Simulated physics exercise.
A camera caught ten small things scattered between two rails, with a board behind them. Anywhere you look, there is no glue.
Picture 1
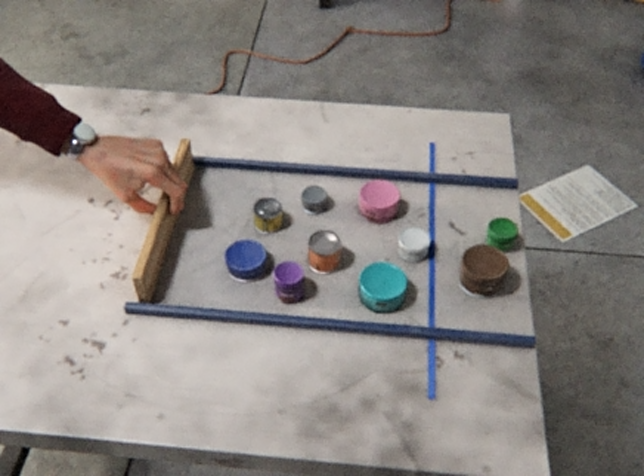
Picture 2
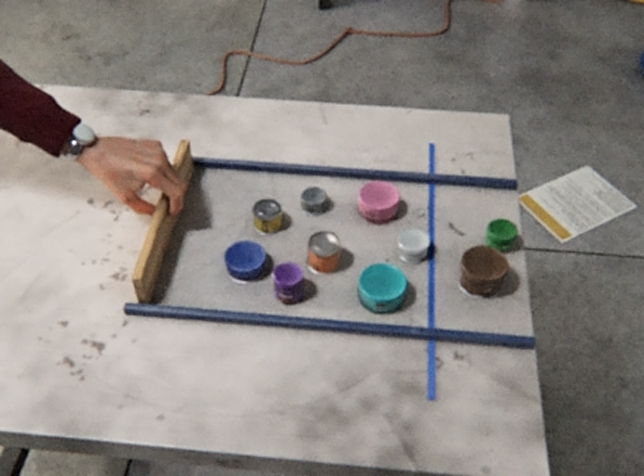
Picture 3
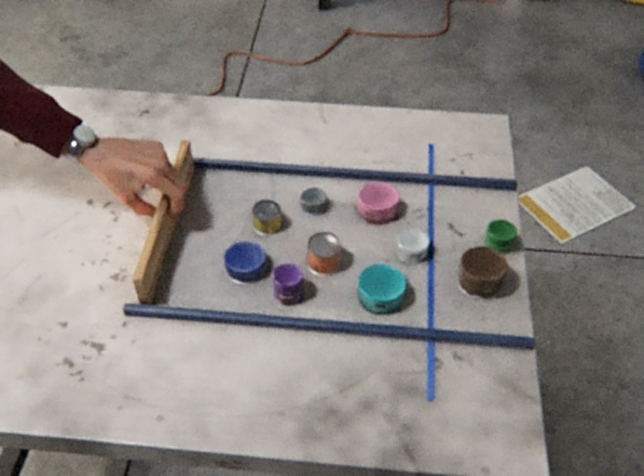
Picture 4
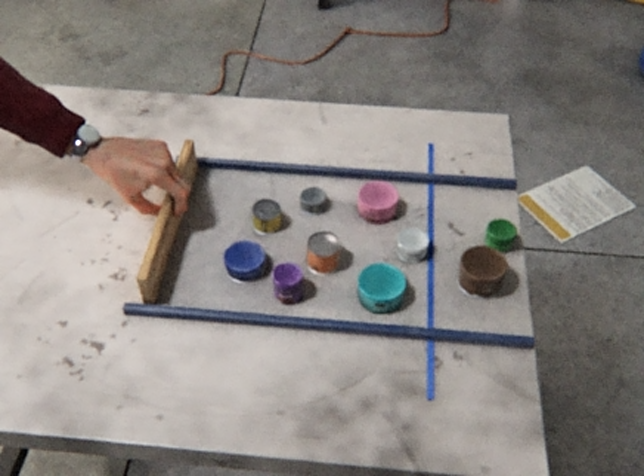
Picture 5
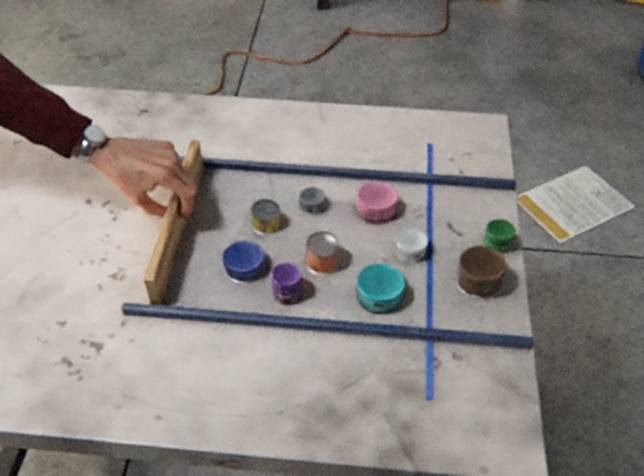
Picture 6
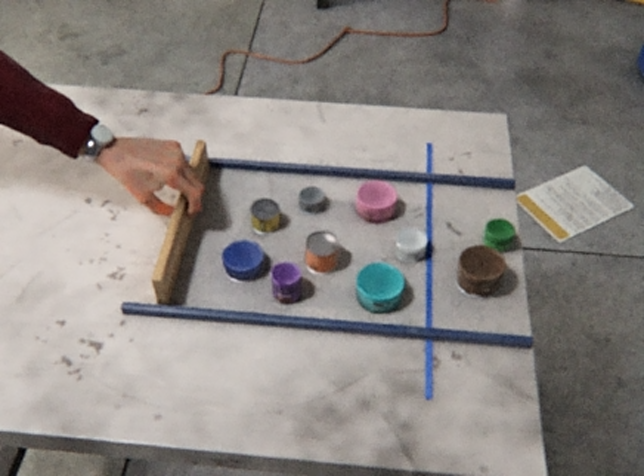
A hand held a wooden board upright between two dark rails, then slid it slightly to the right toward ten small colourful tubs and tins, which stayed where they were around a strip of blue tape.
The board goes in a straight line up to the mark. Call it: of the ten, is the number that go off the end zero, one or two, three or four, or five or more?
Zero go off.
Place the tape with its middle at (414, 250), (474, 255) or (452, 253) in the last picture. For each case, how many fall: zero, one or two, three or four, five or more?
Lab note - count per position: No fall at all; one or two; no fall at all.
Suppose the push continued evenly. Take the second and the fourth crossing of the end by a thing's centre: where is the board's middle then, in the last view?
At (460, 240) for the second, at (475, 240) for the fourth.
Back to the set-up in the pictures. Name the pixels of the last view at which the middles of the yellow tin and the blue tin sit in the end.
The yellow tin at (444, 227), the blue tin at (451, 280).
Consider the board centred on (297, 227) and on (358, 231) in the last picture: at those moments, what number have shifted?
5 and 8.
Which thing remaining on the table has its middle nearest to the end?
The green tin ends nearest.
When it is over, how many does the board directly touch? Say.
Total: 5.
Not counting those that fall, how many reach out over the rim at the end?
The total comes out at 0.
Early on, none off yet; green tin at rest near (499, 236); brown tin at rest near (480, 272); white pot at rest near (411, 245).
A while later, none off yet; green tin at rest near (499, 236); brown tin at rest near (480, 272); white pot travelled about its own width near (430, 243).
Finally, the number that fall off is zero.
